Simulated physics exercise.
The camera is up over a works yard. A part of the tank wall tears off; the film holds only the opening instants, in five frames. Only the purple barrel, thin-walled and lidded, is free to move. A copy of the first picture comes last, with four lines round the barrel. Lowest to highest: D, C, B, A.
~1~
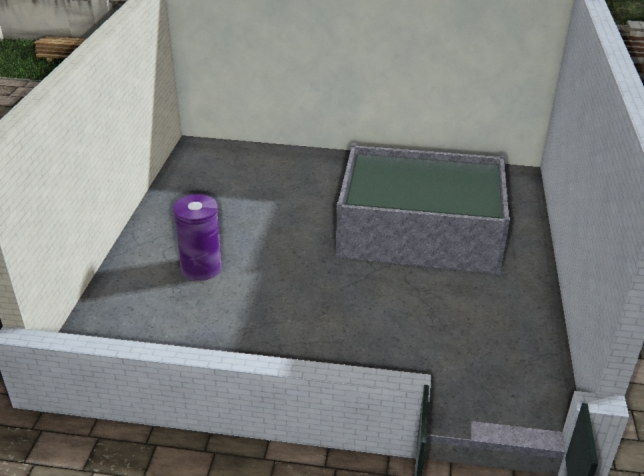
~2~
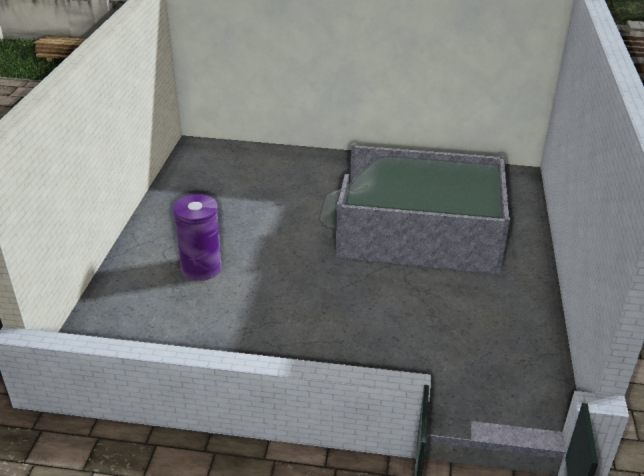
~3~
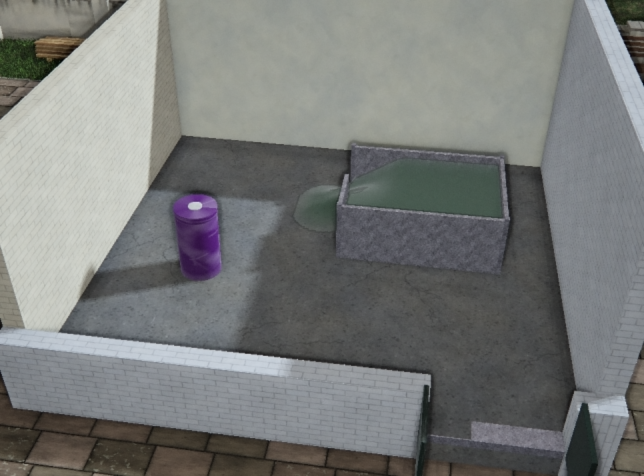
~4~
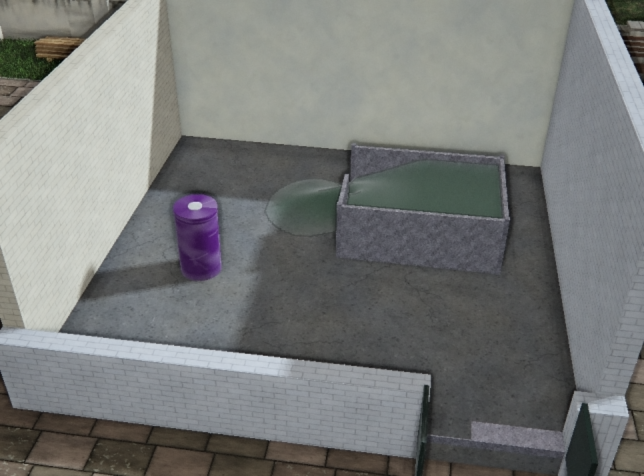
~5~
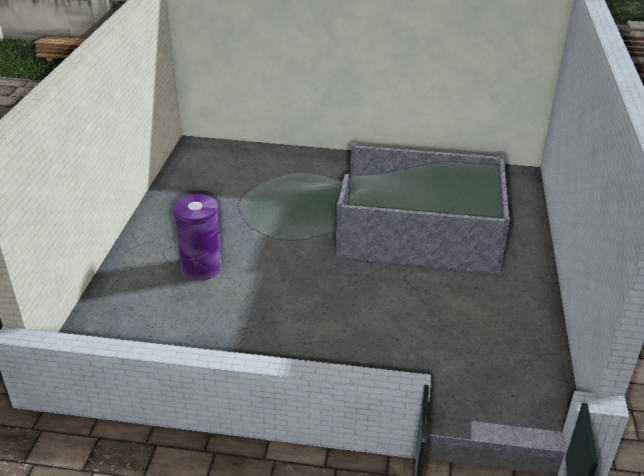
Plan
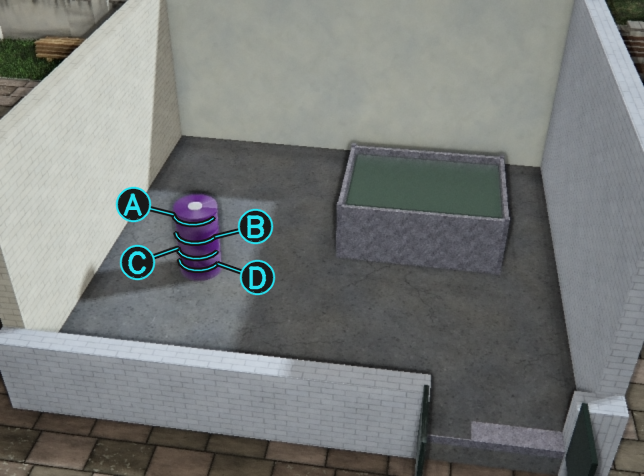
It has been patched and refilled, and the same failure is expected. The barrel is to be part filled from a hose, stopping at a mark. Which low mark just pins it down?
The answer is line D.
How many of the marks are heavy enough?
All of the four.
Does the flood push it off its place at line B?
No, that is safe.
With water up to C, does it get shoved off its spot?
No.
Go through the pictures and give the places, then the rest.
Lid of the purple barrel at (194, 206); tank full, its middle at (424, 186); open gate at (501, 386).
Water covers 1 % of the ground and is seen nearest the barrel at (332, 223).
Water covers 3 % of the ground and is seen nearest the barrel at (311, 224).
Water covers 5 % of the ground and is seen nearest the barrel at (290, 228).
Lid of the purple barrel at (194, 206); water covers 8 % of the ground and is seen nearest the barrel at (264, 228).
On the marked copy, A at (189, 224); B at (191, 243); C at (193, 258); D at (194, 270); from the bottom up D, C, B, A.
Choosing A, it does not move.
Choosing B, it does not move.
Choosing C, it does not move.
Choosing D, it does not move.
